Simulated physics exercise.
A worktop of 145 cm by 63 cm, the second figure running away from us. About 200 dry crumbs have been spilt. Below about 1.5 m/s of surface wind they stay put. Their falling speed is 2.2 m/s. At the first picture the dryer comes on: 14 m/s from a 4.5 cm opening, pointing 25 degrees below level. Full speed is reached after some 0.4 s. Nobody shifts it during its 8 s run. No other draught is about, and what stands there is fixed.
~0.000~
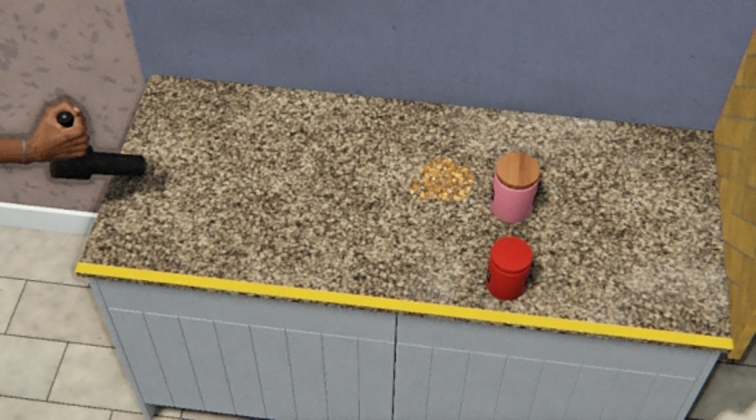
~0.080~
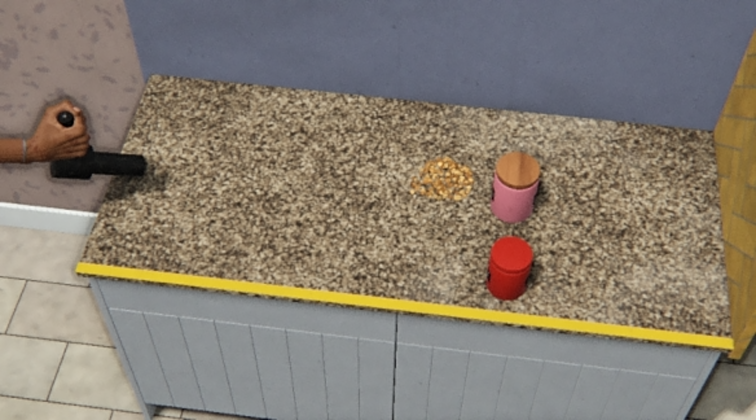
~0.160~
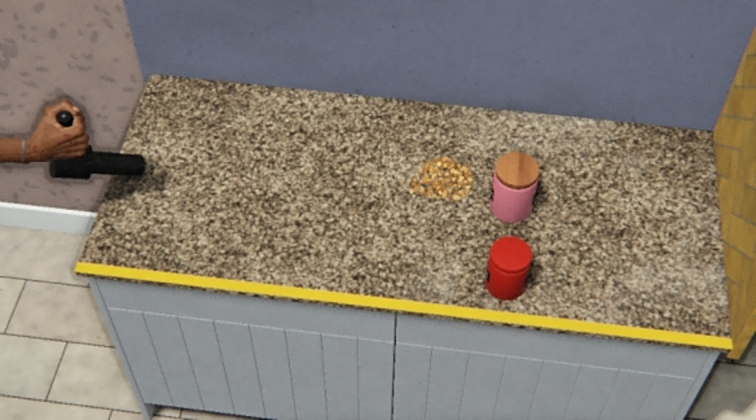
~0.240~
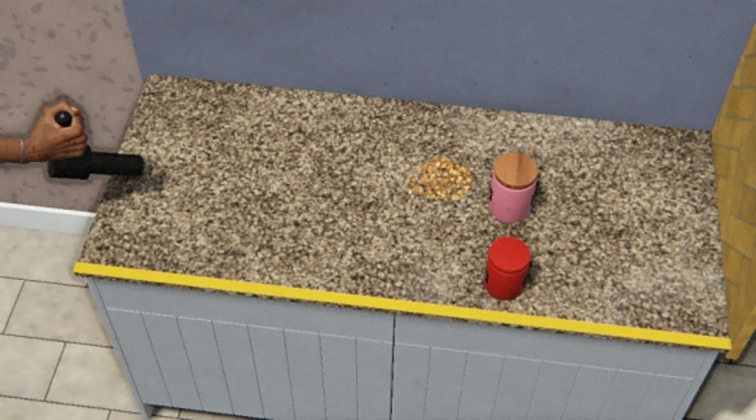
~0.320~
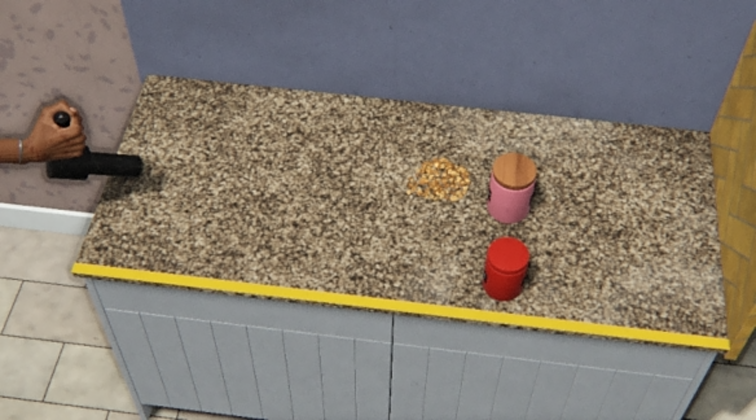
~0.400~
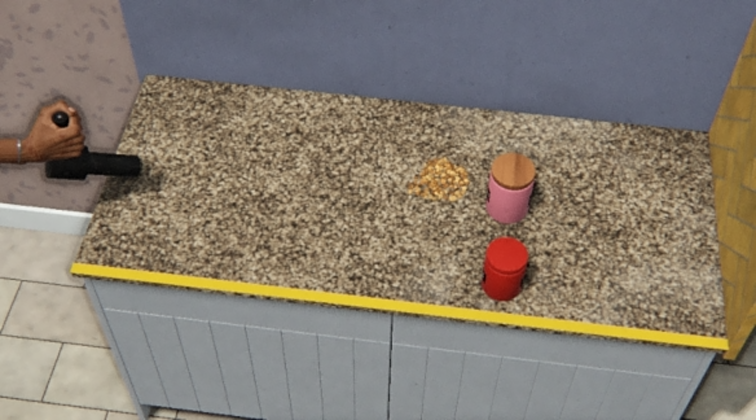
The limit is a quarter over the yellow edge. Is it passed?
More than a quarter over the yellow edge: Yes.
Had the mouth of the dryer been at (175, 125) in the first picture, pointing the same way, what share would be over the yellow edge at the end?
In that case some 40 per cent.
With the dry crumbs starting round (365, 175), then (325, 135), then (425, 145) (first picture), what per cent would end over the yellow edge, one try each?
In that order: 50 %, 50 %, 50 %.
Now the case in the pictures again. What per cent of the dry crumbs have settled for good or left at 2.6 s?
Near 60 %.
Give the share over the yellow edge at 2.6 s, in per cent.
About 40 %.
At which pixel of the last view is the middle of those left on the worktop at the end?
At about (717, 263).
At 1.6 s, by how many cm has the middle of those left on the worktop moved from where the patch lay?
Roughly 65 cm.
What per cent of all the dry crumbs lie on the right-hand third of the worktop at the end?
Some 50 per cent.
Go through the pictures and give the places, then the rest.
The middle of the dry crumbs is near (441, 180), none has stirred yet and the mouth of the dryer is at (142, 166), in the first picture.
The middle of the dry crumbs is near (442, 180), none has stirred yet and the yellow edge is centred on (396, 310), in the second picture.
The middle of the dry crumbs is near (441, 180), none has stirred yet, the top of a jar is at (518, 168) and the top of a jar is at (511, 253), in the third picture.
The middle of the dry crumbs is near (439, 180) and none has stirred yet, in the fourth picture.
The middle of the dry crumbs is near (438, 181) and none has stirred yet, in the fifth picture.
The middle of the dry crumbs is near (437, 181) and none has stirred yet, in the sixth picture.
After 1.6 s the count stands so, 34 % are over the yellow edge; the middle of those still in play is near (710, 190).
After 2.6 s the count stands so, 38 % are over the yellow edge; the middle of those still in play is near (719, 252).
After 4.4 s the count stands so, 40 % are over the yellow edge; the middle of those still in play is near (720, 260).
After 8.0 s, at the end, 44 % are over the yellow edge; the middle of those still in play is near (717, 263).
